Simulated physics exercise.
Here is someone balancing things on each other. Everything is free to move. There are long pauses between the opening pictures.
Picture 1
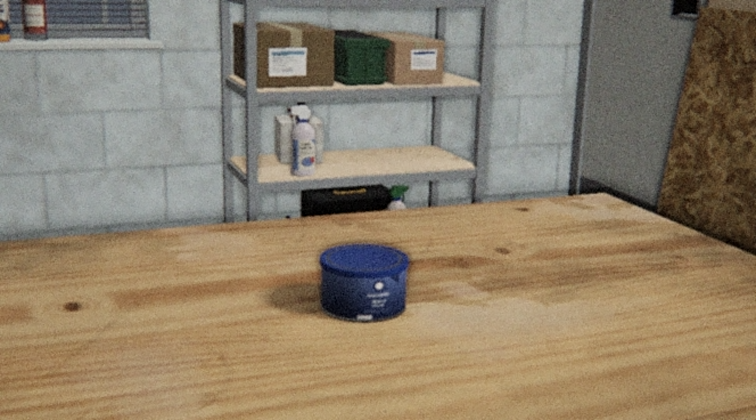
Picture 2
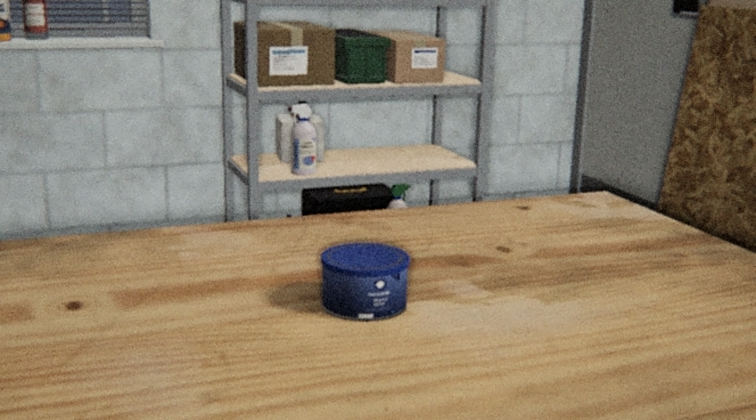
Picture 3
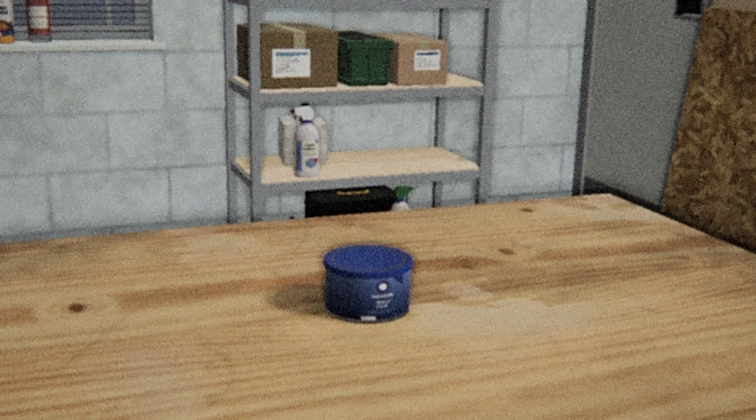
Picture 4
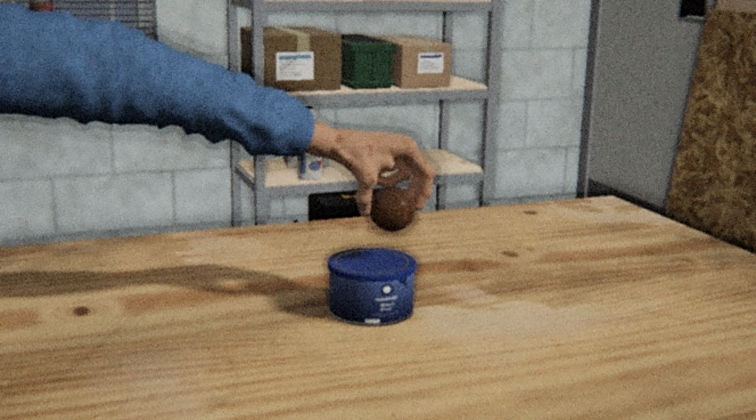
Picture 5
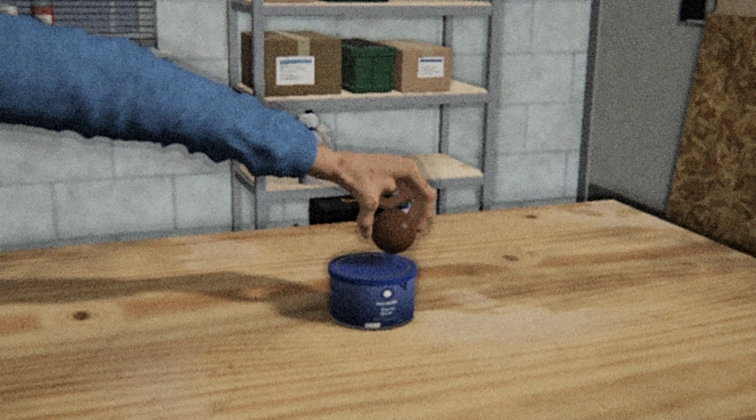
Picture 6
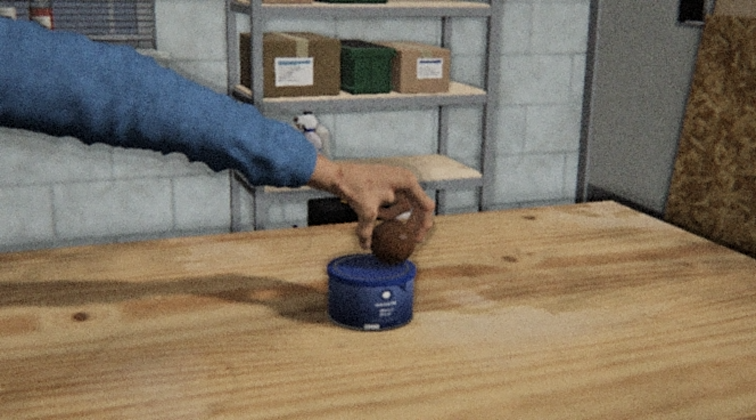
In this clip, a blue tub sits alone on a wooden table, then a hand in a blue sleeve, reaching in from the left, lowers a round brown onion onto the right side of its lid and keeps hold of it.
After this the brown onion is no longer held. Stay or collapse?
As it turns out, it keeps its balance.
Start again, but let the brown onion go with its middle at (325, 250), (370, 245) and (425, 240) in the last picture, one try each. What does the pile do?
First try: It comes apart; second try: It stays up; third try: It loses its balance.
Then, 0.30 s past the last view, nothing moves.
Then, 0.70 s past the last view, brown onion resting near (393, 243).
Finally, both still in place. Final places as the last picture's camera would see them, brown onion near (393, 243). The pile stays up.
